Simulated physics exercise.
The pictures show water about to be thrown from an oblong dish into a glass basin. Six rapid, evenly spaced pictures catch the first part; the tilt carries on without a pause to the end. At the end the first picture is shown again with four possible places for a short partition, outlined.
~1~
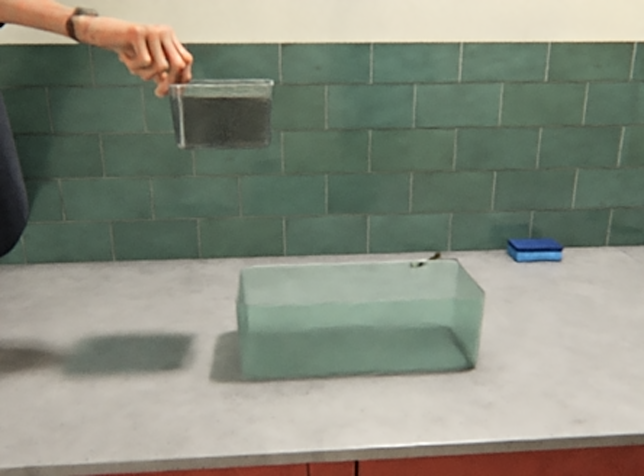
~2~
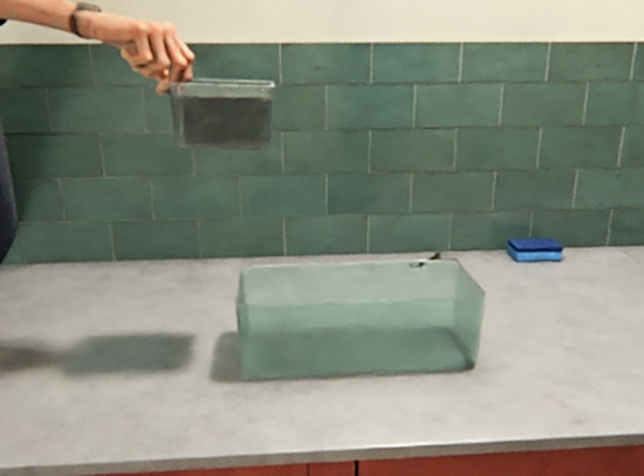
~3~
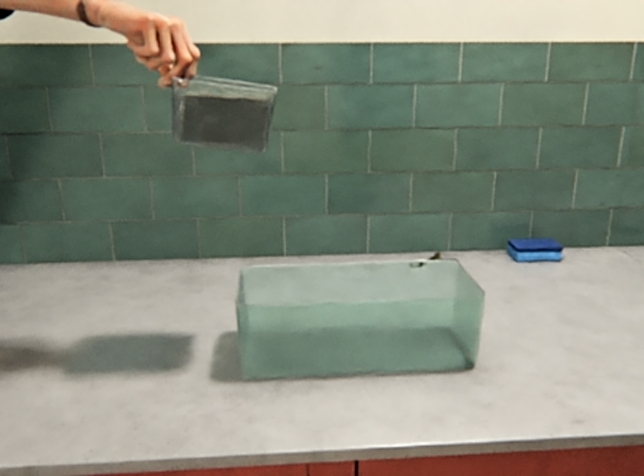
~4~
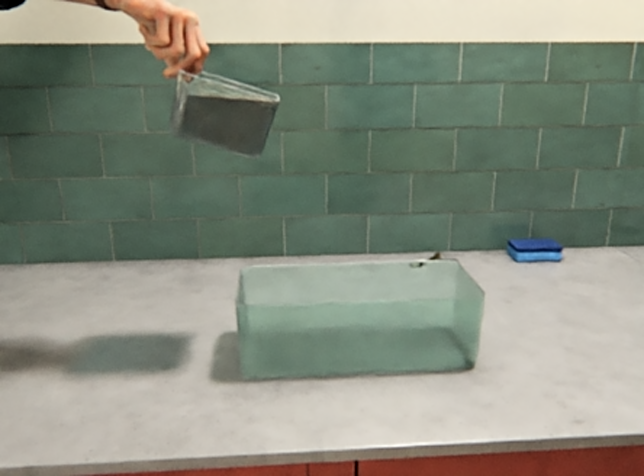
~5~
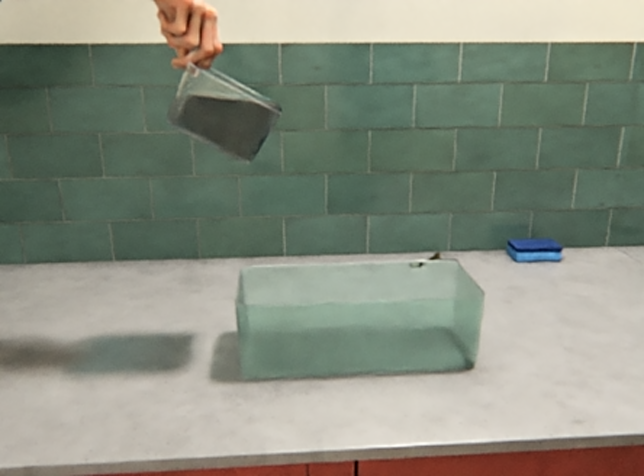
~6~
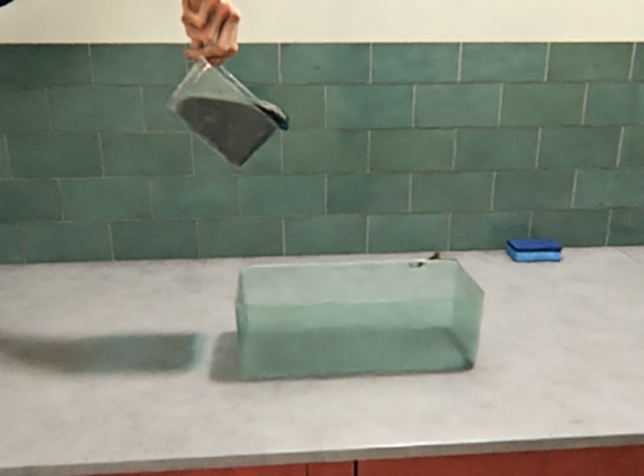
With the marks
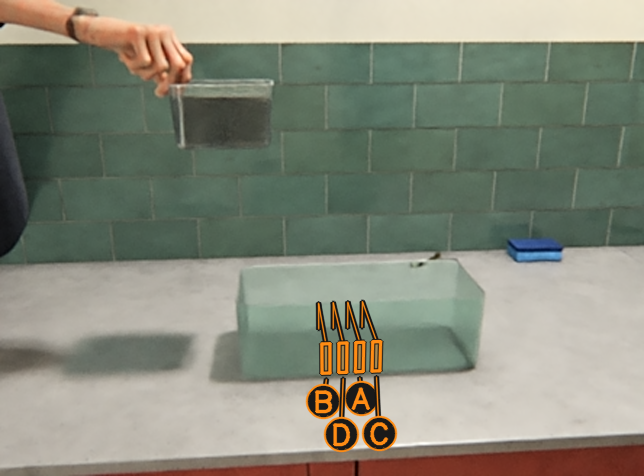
At first, a hand at the upper left holds a small clear container of dark liquid level above a glass basin on a grey counter. The hand then tilts the container down to the right, slightly and then more steeply, until liquid reaches the lower corner and begins to come over the lip.
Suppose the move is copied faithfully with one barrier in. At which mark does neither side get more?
Take D.
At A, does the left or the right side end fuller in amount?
More ends on the left.
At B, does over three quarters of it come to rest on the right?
No.
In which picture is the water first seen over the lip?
In picture 5.
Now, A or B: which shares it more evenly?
It is B.
In orange, A at (359, 377); B at (326, 379); C at (376, 377); D at (343, 378).
For position A, about 80 % ends left of the wall and 13 % right of it; 7 % is lost outside.
For position B, about 30 % ends left of the wall and 65 % right of it; 4 % is lost outside.
For position C, about 80 % ends left of the wall and 11 % right of it; 9 % is lost outside.
For position D, about 51 % ends left of the wall and 42 % right of it; 7 % is lost outside.
